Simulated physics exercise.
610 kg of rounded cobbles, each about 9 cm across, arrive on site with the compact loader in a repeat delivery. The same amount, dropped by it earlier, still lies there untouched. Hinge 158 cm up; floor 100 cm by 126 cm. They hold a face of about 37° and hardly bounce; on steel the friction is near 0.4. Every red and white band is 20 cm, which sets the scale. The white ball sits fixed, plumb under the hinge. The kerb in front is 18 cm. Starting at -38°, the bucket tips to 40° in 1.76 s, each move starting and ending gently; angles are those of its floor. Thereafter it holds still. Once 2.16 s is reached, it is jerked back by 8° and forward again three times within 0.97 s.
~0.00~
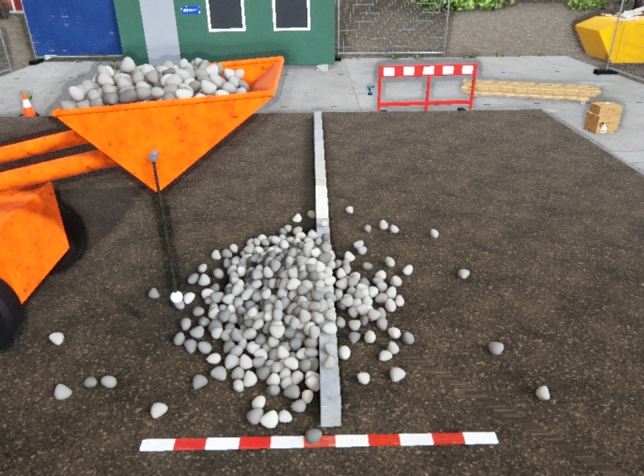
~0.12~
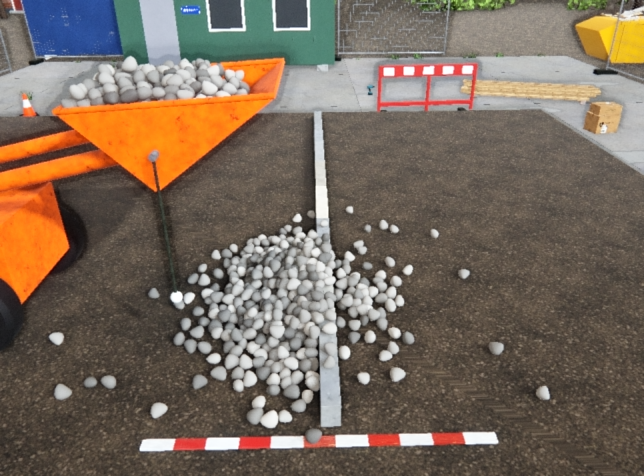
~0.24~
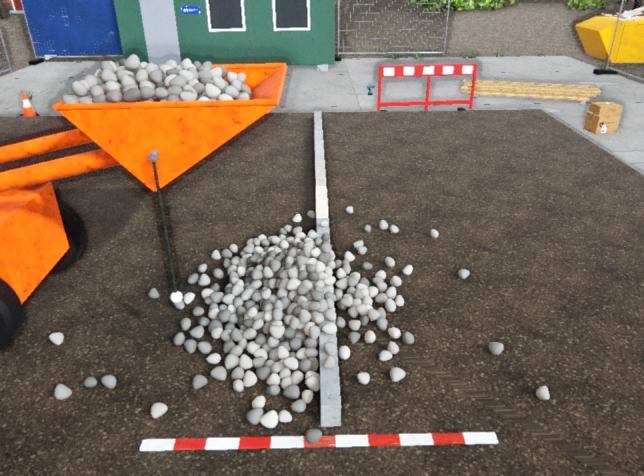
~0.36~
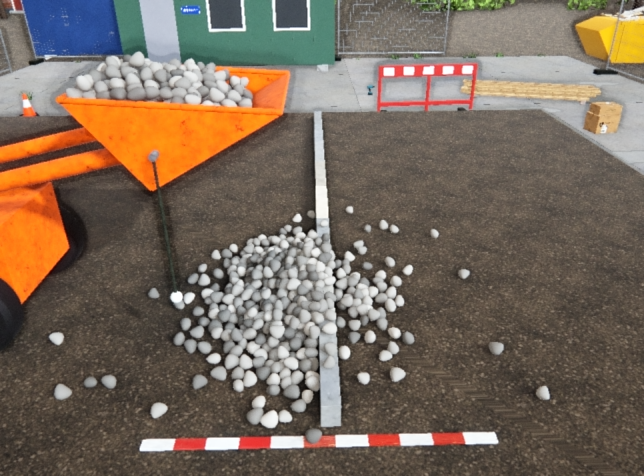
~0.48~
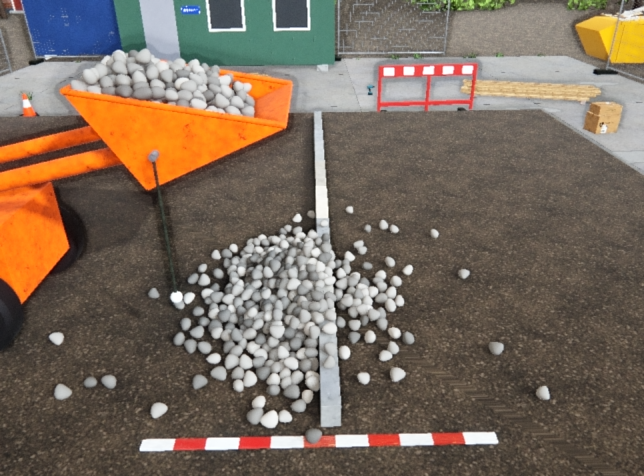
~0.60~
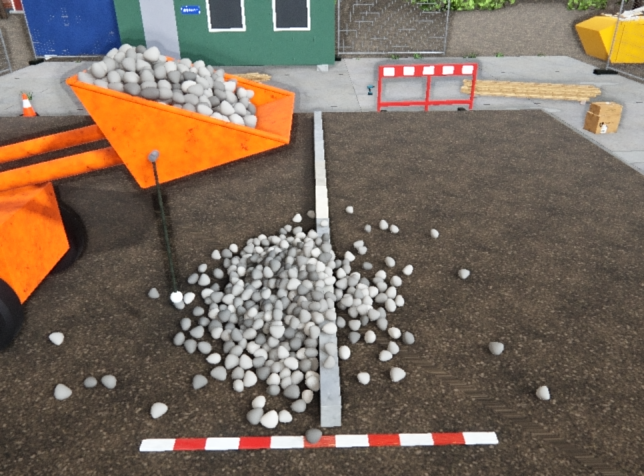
The clip opens on an orange loader bucket heaped with grey stones, raised at the left beside a scattered stone pile lying across a narrow kerb. The bucket gradually tilts forward, its right lip lowering and its load shifting, while the pile on the dark ground remains still.
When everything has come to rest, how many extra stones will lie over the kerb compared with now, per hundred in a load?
About 66 per hundred.
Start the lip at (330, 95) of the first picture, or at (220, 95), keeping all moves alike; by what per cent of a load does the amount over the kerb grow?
Around 100 and 25 percent respectively.
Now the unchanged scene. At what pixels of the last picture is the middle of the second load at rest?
Near (357, 292).
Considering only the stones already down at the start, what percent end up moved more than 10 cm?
Near 15 per cent, I reckon.
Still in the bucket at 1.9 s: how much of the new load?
Roughly 30 parts in a hundred of the load.
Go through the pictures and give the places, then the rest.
In the first picture, lip at (273, 94), floor tilted -38°, highest stones at (151, 71). The earlier load is highest near (311, 258), 33 cm above ground level, 89 % on this side of the kerb, 12 % over the kerb.
In the second picture, the bucket is at -37°, its lip at (274, 96); the top of the load is at (149, 70); the stones move at 0.1 m/s on average.
In the third picture, the bucket is at -34°, its lip at (277, 103); the top of the load is at (132, 68); the stones move at 0.2 m/s on average.
In the fourth picture, the bucket is at -30°, its lip at (281, 113); the top of the load is at (127, 65); the stones move at 0.2 m/s on average.
In the fifth picture, the bucket is at -24°, its lip at (285, 126); the top of the load is at (132, 60); the stones move at 0.3 m/s on average.
In the sixth picture, lip at (288, 141), floor tilted -17°, highest stones at (133, 55); the stones move at 0.3 m/s on average.
After 1.3 s the floor is at 28°; in per cent of one load, 94 in the bucket, 94 on this side of the kerb, 12 over the kerb; the foremost stones are at (432, 273).
After 1.9 s the floor is at 40°; in per cent of one load, 28 in the bucket, 143 on this side of the kerb, 29 over the kerb; the foremost stones are at (441, 282).
After 3.6 s the floor is at 40°; in per cent of one load, 0 in the bucket, 122 on this side of the kerb, 78 over the kerb; the foremost stones are at (551, 304).
After 6.4 s the floor is at 40°; in per cent of one load, 0 in the bucket, 122 on this side of the kerb, 78 over the kerb; the foremost stones are at (553, 304). Net gain over the kerb, 66.
